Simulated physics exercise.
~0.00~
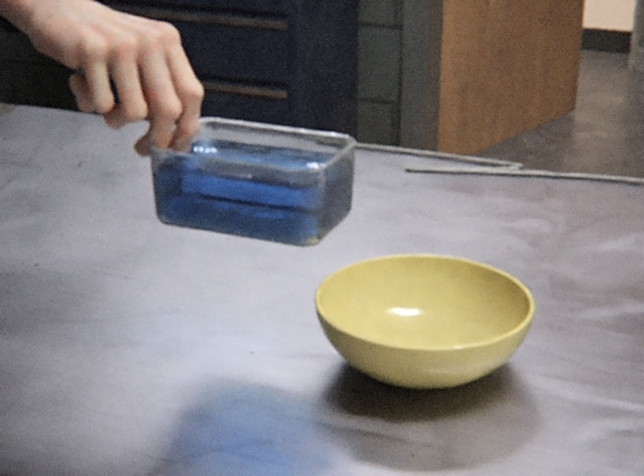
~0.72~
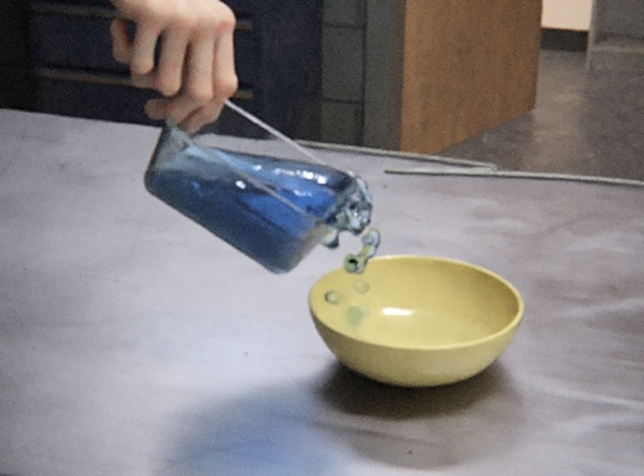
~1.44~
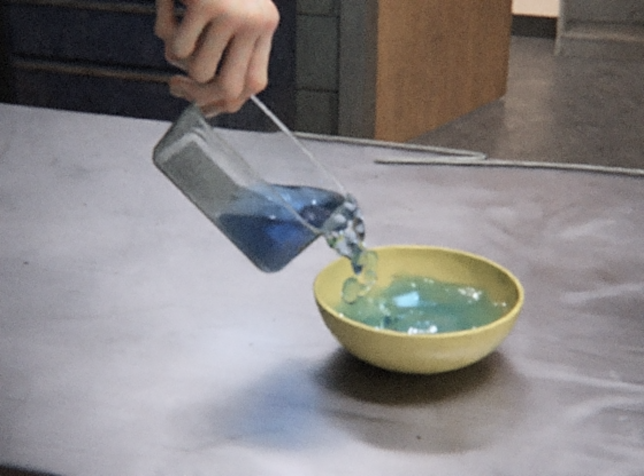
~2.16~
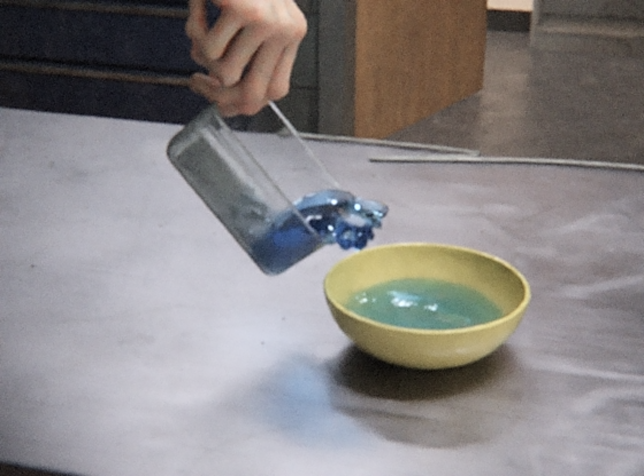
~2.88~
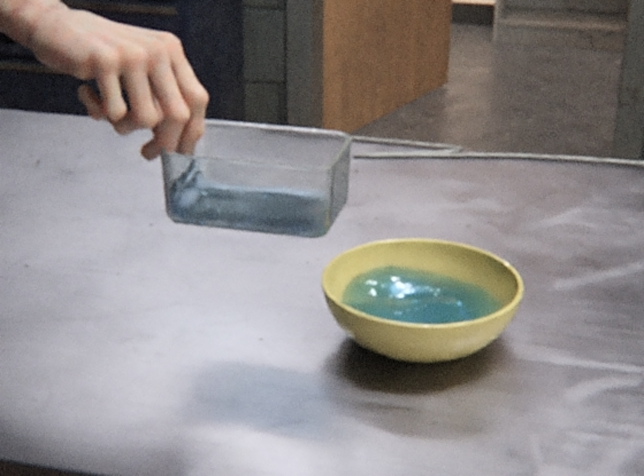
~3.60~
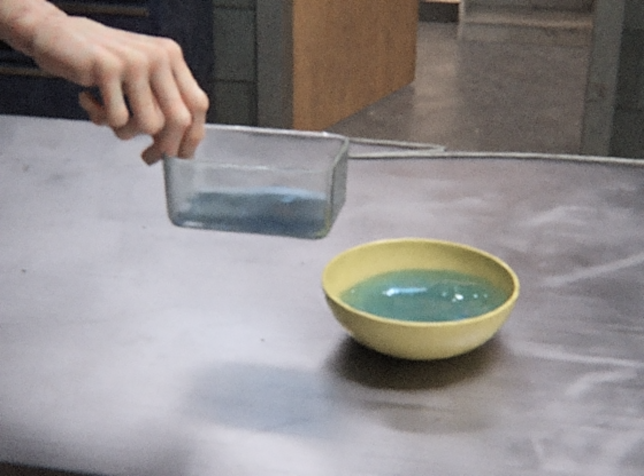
At the start, a hand holds a clear rectangular container of blue water level, above and to the left of an empty yellow bowl on a grey table. The hand tips the container to the right, and water spills over its edge in a lumpy stream into the bowl. The container eases back to level, then tips again, a little more steeply, sending more water over the edge. The hand then levels the container, while the view drifts slightly sideways. At the end, the bowl holds a good amount of blue-green water, and a shallow layer remains in the container.
